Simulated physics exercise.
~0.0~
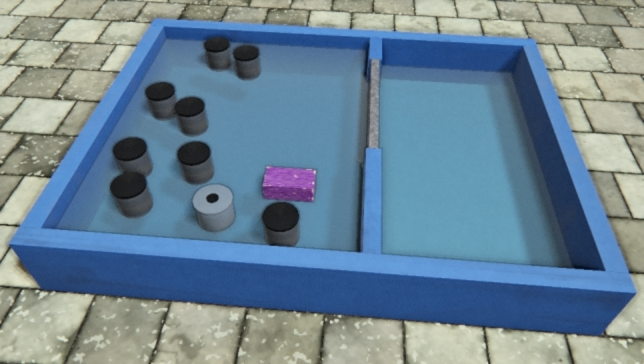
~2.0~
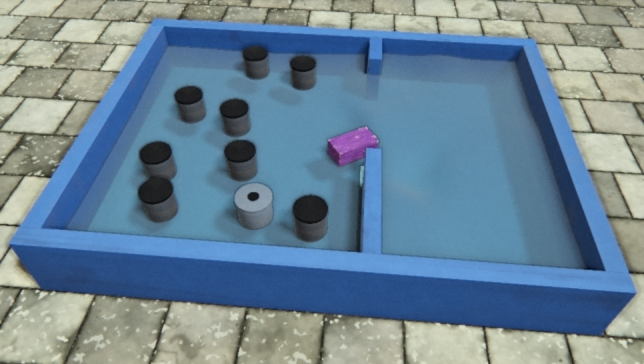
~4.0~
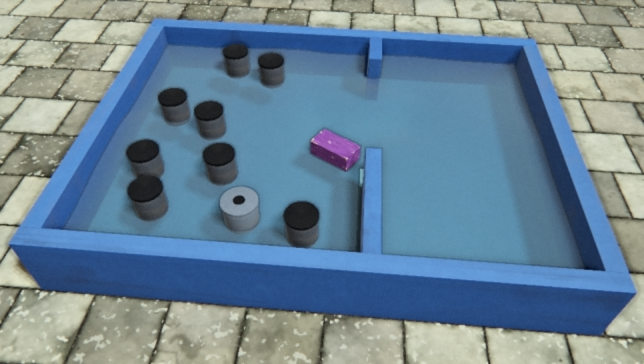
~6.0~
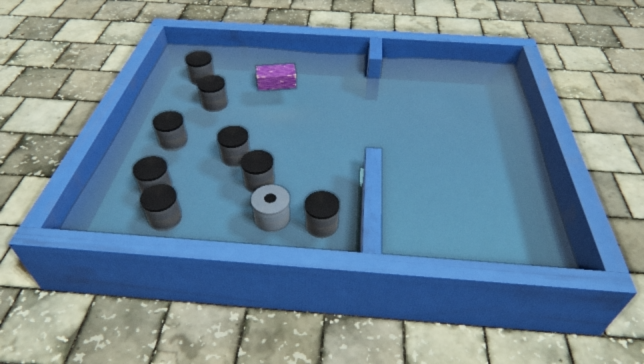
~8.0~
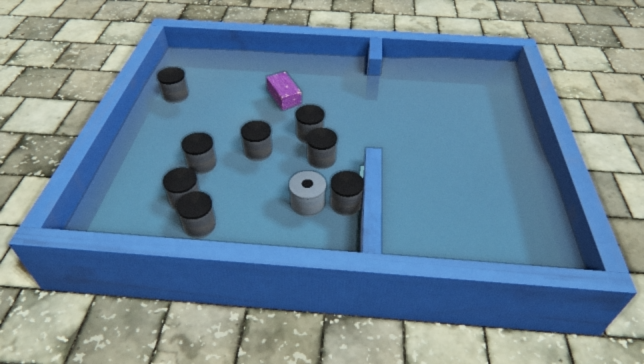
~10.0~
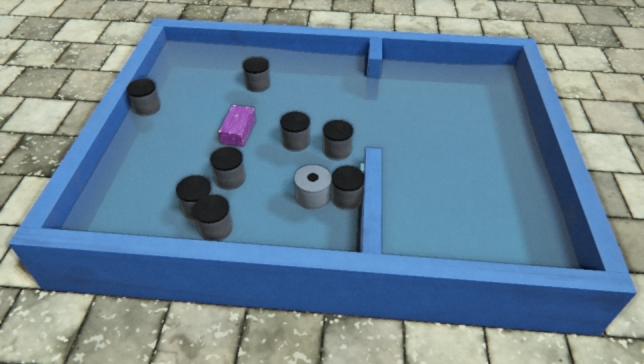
A shallow blue-walled basin of water sits on grey paving stones, seen from above at an angle, with a divider separating its larger left side from the right. On the left are eight dark, black-topped cylinders, a lighter grey one with a dark centre, and a purple block near the divider. Part of the divider opens, and the objects drift right, the block reaching the gap's edge. They slip back slightly left, then the block moves to the upper left while the cylinders spread and shift. Finally the block floats left of centre, still short of the divider, with every cylinder also on the left.
